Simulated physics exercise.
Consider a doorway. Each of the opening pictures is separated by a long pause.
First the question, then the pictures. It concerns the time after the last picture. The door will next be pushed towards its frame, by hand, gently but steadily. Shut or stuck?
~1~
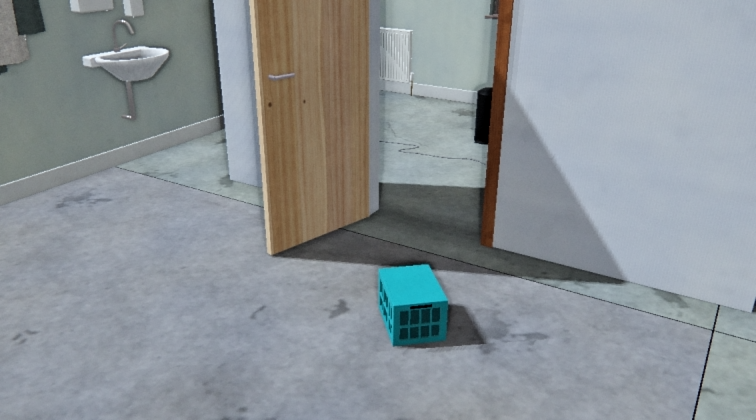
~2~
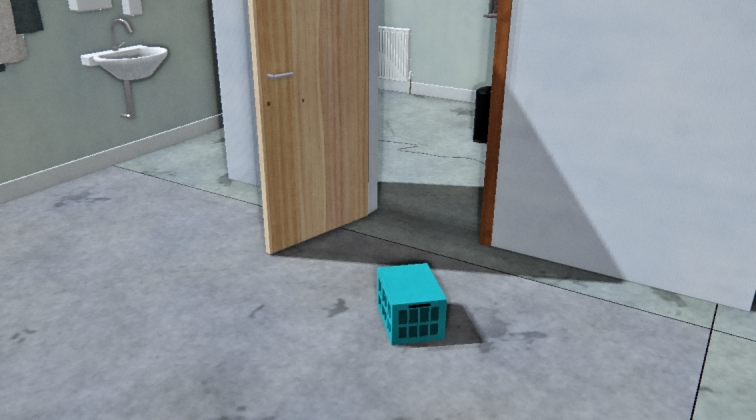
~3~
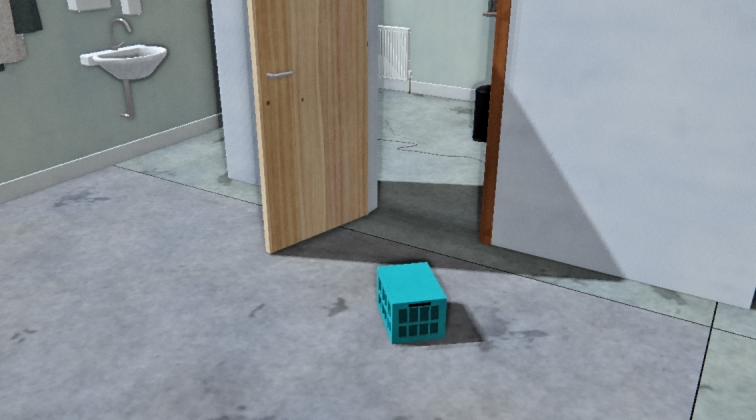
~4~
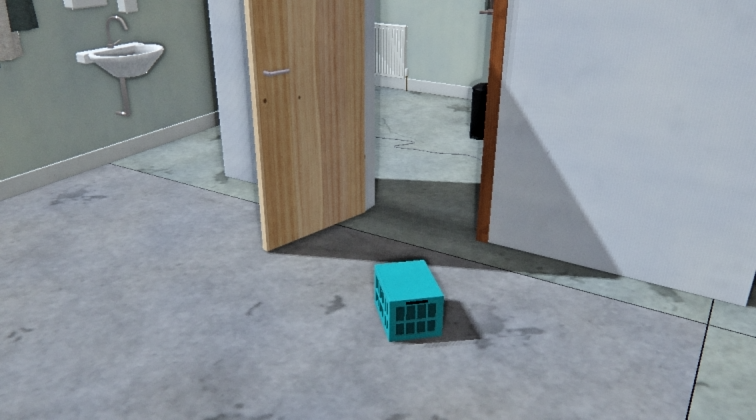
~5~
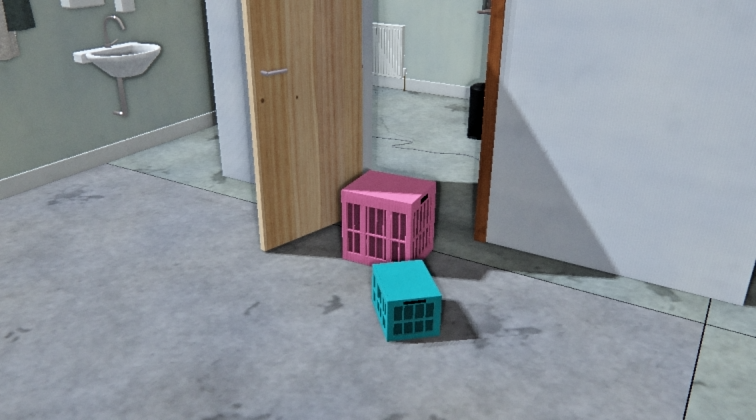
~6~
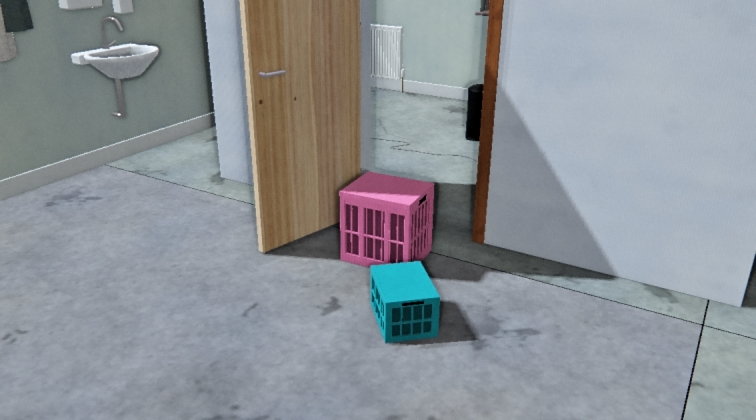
The door is going to stay partly open.
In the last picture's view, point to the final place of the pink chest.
In the last picture, near pixel (395, 222).
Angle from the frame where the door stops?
Near 65° open.
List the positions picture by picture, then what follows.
The first frame shows door wide open and still; turquoise crate (411, 304).
The second frame shows door wide open and still; turquoise crate (410, 303).
The third frame shows door wide open and still; turquoise crate (410, 302).
The fourth frame shows door wide open and still; turquoise crate (407, 299).
The fifth frame shows door wide open and still; turquoise crate (405, 299).
The sixth frame shows door wide open and still; pink chest (387, 222); turquoise crate (403, 301).
Then, 0.70 s past the last view, open by 86°.
Then, 1.00 s past the last view, open by 70°.
Finally, open by 65°; both still in place. Final places as the last picture's camera would see them, pink chest near (395, 222).
